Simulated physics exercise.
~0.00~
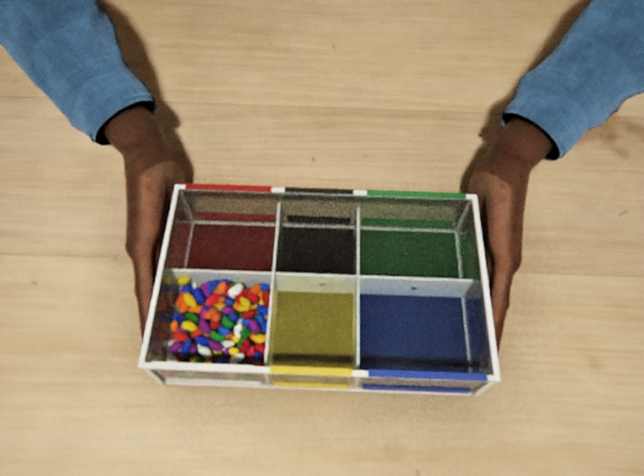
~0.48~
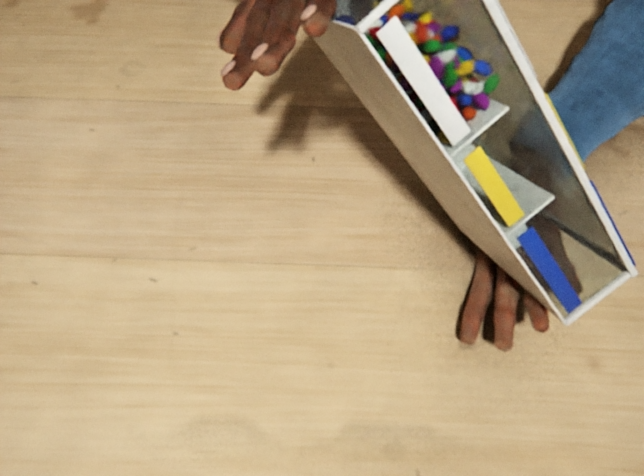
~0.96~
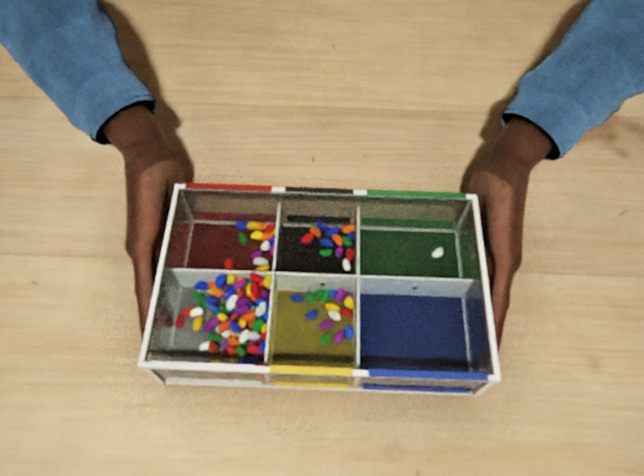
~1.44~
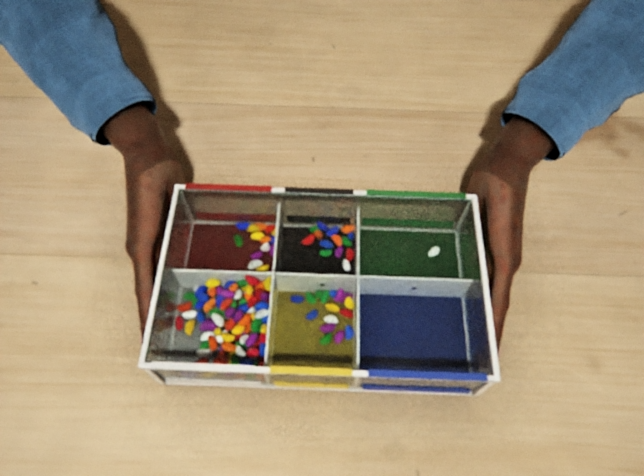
Colorful beans spill from the white compartment into neighboring ones as hands tilt and level a box.
